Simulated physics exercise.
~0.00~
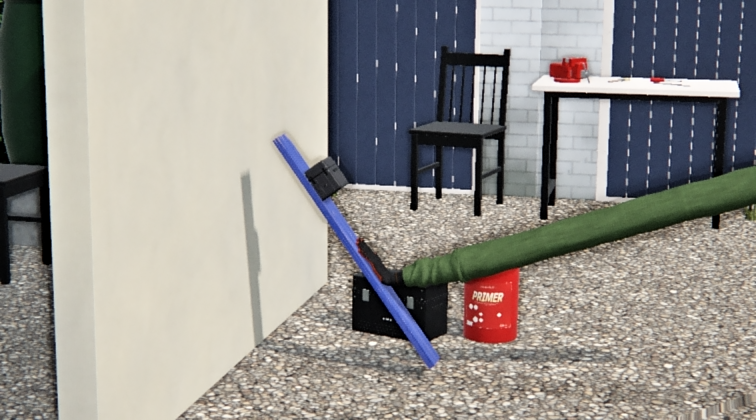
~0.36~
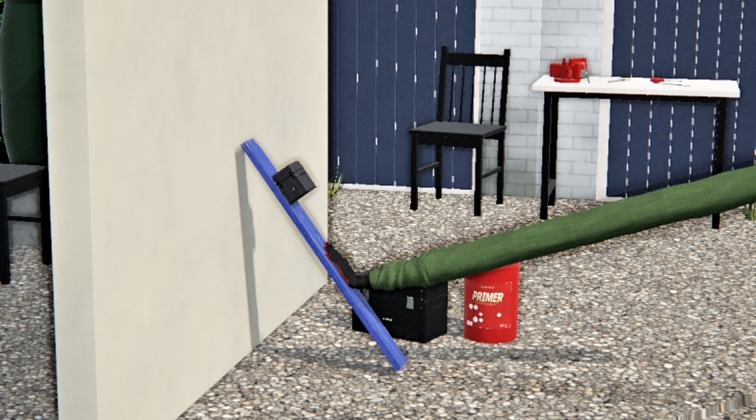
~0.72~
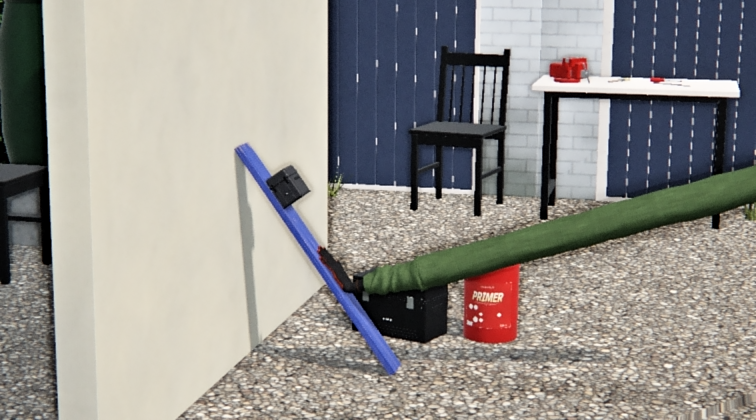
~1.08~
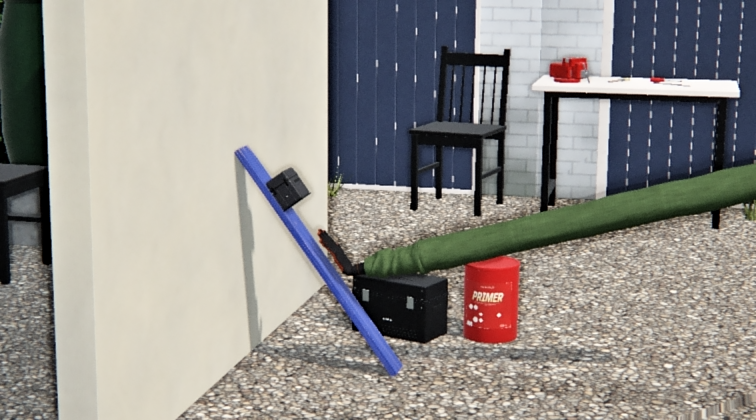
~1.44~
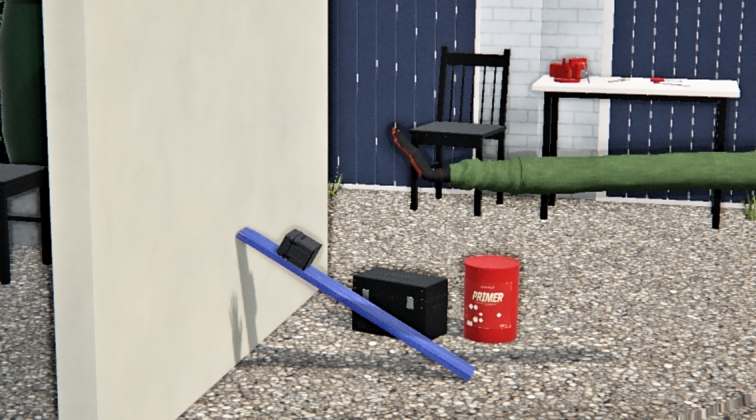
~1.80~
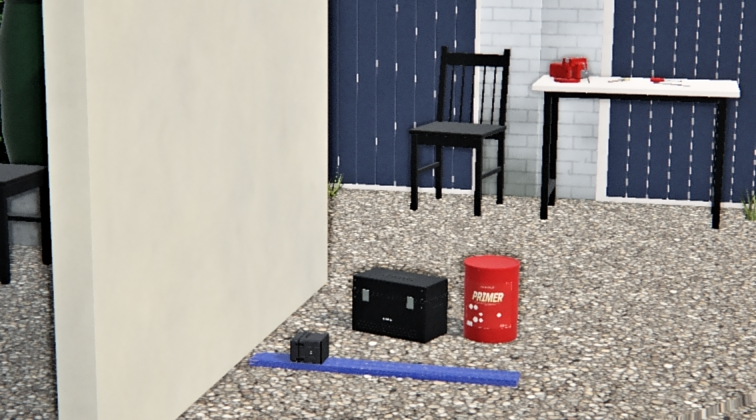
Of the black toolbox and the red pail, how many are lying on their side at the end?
None of them are lying on their side, as both the black toolbox and the red pail are still standing upright.
